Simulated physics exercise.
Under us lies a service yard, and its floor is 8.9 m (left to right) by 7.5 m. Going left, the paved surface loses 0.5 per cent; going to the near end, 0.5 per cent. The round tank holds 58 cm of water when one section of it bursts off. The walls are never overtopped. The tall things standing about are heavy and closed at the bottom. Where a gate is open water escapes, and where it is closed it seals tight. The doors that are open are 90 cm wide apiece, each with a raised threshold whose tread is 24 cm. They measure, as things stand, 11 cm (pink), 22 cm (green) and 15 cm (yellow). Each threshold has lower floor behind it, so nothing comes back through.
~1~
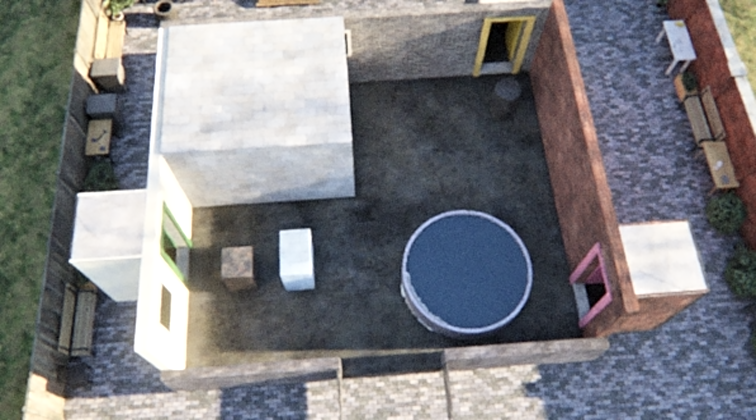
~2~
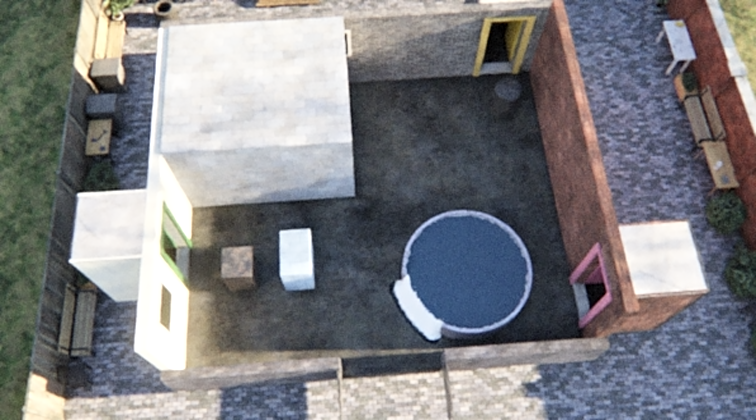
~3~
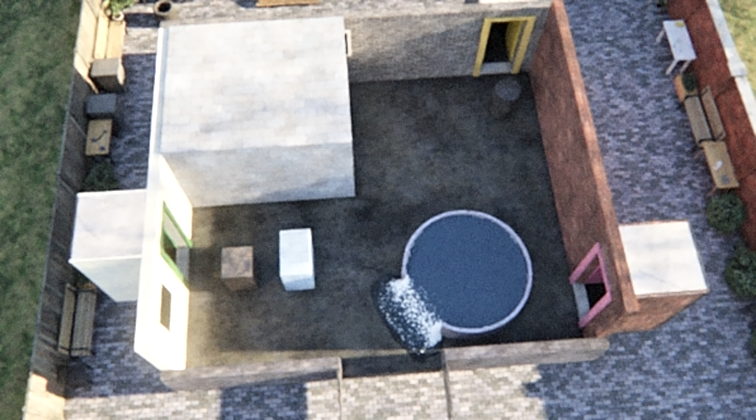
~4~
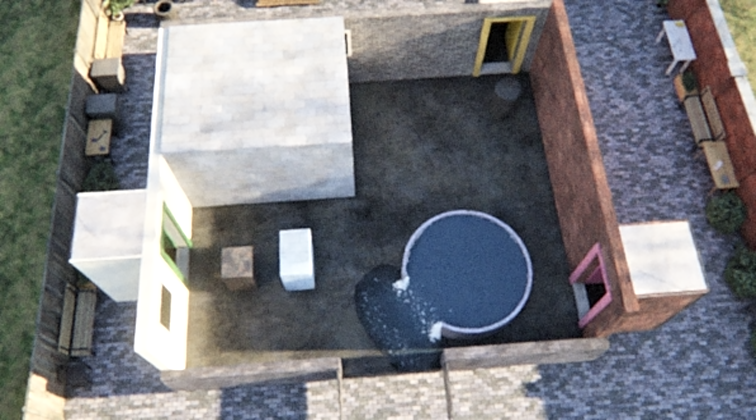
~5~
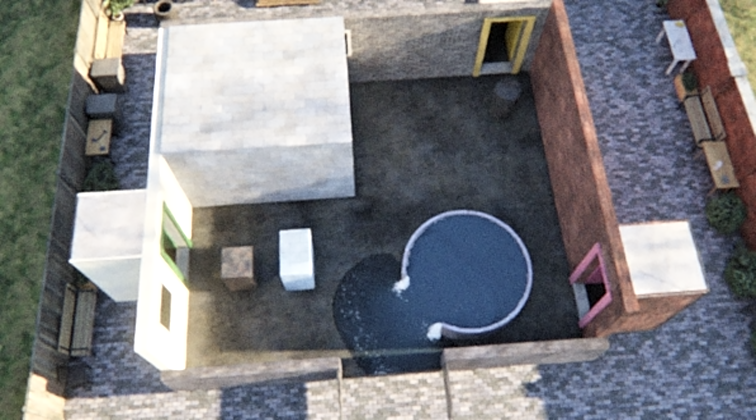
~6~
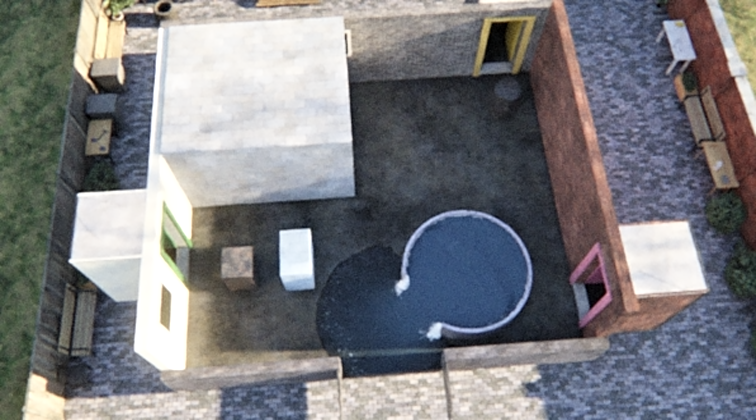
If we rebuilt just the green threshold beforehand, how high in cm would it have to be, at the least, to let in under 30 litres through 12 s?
I would say 8.5 cm at minimum.
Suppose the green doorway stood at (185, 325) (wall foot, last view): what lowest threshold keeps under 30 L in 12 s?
It needs about 22 cm.
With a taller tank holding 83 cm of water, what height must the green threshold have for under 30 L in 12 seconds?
The step needs to be some 12.5 cm.
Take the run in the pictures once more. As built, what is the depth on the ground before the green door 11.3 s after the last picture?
Lab note: Depth approx. 10.0 cm.
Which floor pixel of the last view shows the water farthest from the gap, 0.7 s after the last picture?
I'd put the front's tip around (226, 374).
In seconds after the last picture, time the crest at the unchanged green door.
Peak time: Around 8.0 s.
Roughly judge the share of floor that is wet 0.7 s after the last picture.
Wet share: Near 20 %.
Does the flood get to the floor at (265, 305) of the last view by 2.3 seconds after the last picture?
It is wet.
Then, 0.7 s after the last picture water covers 20 % of the floor, deepest (32 cm) near (418, 319); it has not reached the green door.
Then, 2.3 s after the last picture water covers 30 % of the floor, deepest (35 cm) near (201, 376); 7 cm at the green door, 0 litres in over its 22 cm threshold.
Then, 11.3 s after the last picture water covers 65 % of the floor, deepest (10 cm) near (185, 377); 10 cm at the green door, 0 litres in over its 22 cm threshold.
At the green door as built, the water peaked near 13 cm, 7.9 s after the last picture.
Run again over the same 12 s with other heights there, 57 litres in over 7 cm, 7 litres over 10.5 cm. The limit of 30 litres is kept from about 8.5 cm up.
